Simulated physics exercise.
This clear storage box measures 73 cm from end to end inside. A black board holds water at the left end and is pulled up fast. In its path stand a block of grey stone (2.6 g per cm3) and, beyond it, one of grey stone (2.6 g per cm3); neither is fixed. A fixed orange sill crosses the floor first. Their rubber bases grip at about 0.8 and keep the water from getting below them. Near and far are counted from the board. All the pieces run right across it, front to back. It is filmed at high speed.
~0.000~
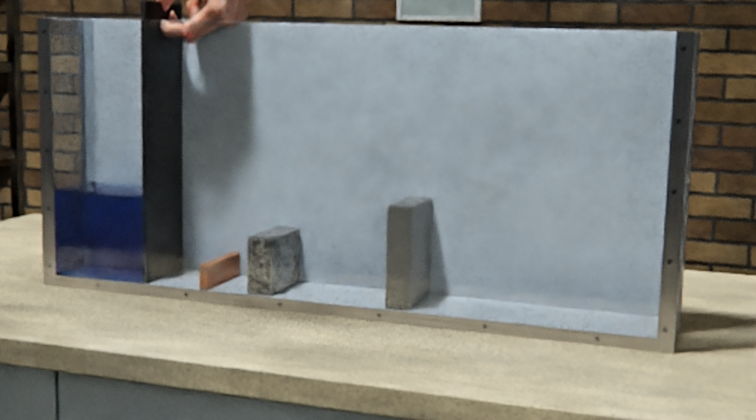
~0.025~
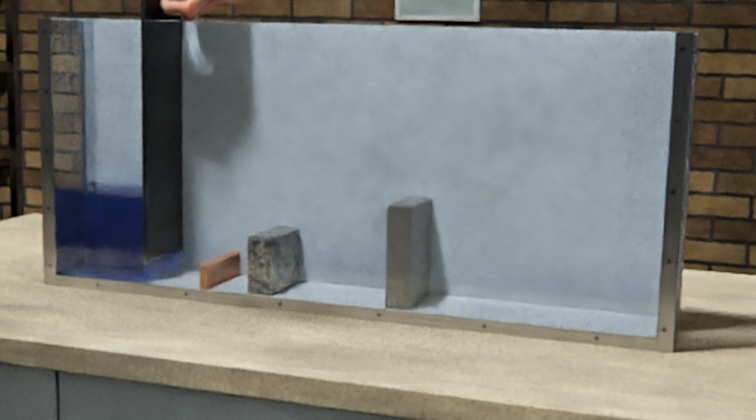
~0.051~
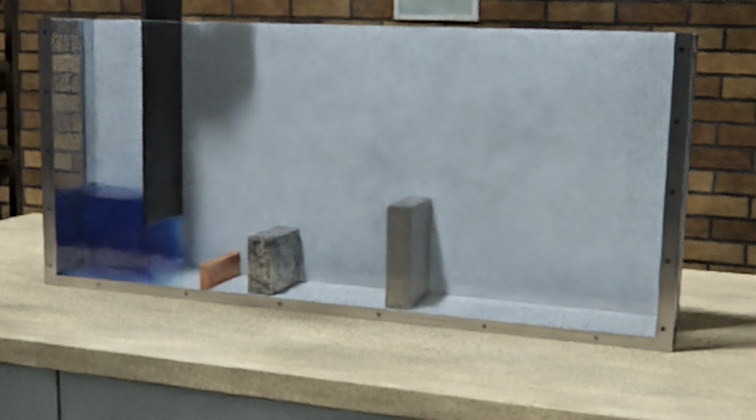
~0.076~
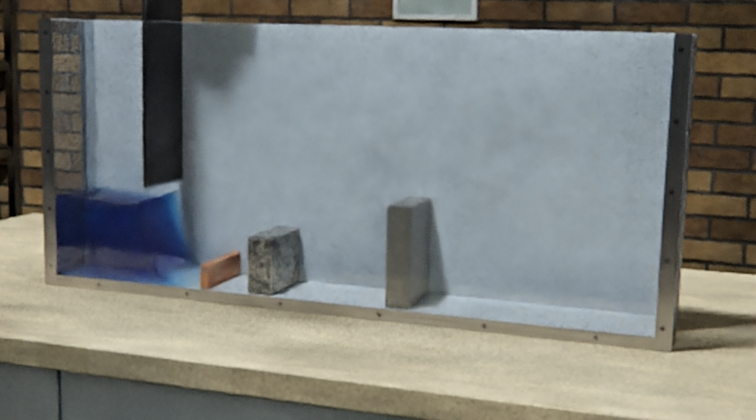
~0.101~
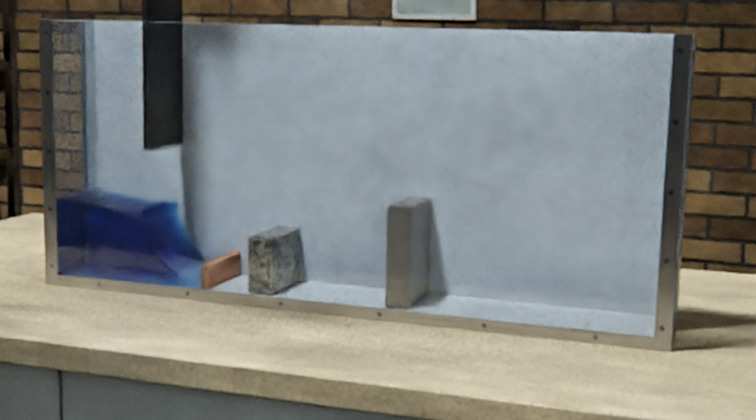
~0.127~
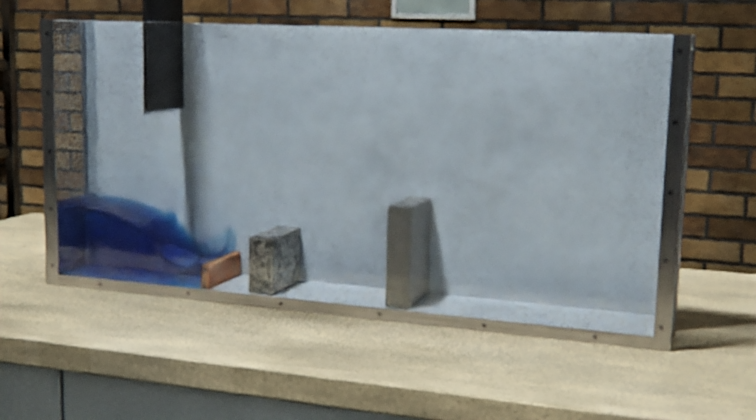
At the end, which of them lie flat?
Near one stays up; far one remains upright.
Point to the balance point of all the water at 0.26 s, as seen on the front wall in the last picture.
At about (148, 252).
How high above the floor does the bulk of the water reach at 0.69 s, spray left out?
Roughly 5.0 cm up.
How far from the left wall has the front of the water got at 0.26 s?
Roughly 30 cm out.
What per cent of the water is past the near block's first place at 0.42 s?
About 12 per cent.
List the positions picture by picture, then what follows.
The water tops out at (61, 192) by the left wall; its leading edge has got to (142, 281); the board ends at (145, 282); the near block's top is at (259, 241); the far block's top is at (399, 212), in the first frame.
The water tops out at (61, 192) by the left wall; its leading edge has got to (151, 281); the board ends at (145, 260), in the second frame.
The water tops out at (62, 194) by the left wall; its leading edge has got to (167, 283); the board ends at (145, 223), in the third frame.
The water tops out at (62, 198) by the left wall; its leading edge has got to (184, 285); the board ends at (145, 186), in the fourth frame.
The water tops out at (63, 201) by the left wall; its leading edge has got to (200, 286); the board ends at (145, 149), in the fifth frame.
The water tops out at (64, 205) by the left wall; its leading edge has got to (201, 286); the board ends at (146, 111); the near block's top is at (260, 241); the far block's top is at (399, 212), in the sixth frame.
After 0.26 s the front has run 30 cm from the left wall, the near block is upright and the far block is upright.
After 0.42 s the near block is upright and the far block is upright.
After 0.69 s the near block is upright and the far block is upright.
In the end the near block is upright and the far block is upright; 0 per cent of the water is past where the far block first stood.
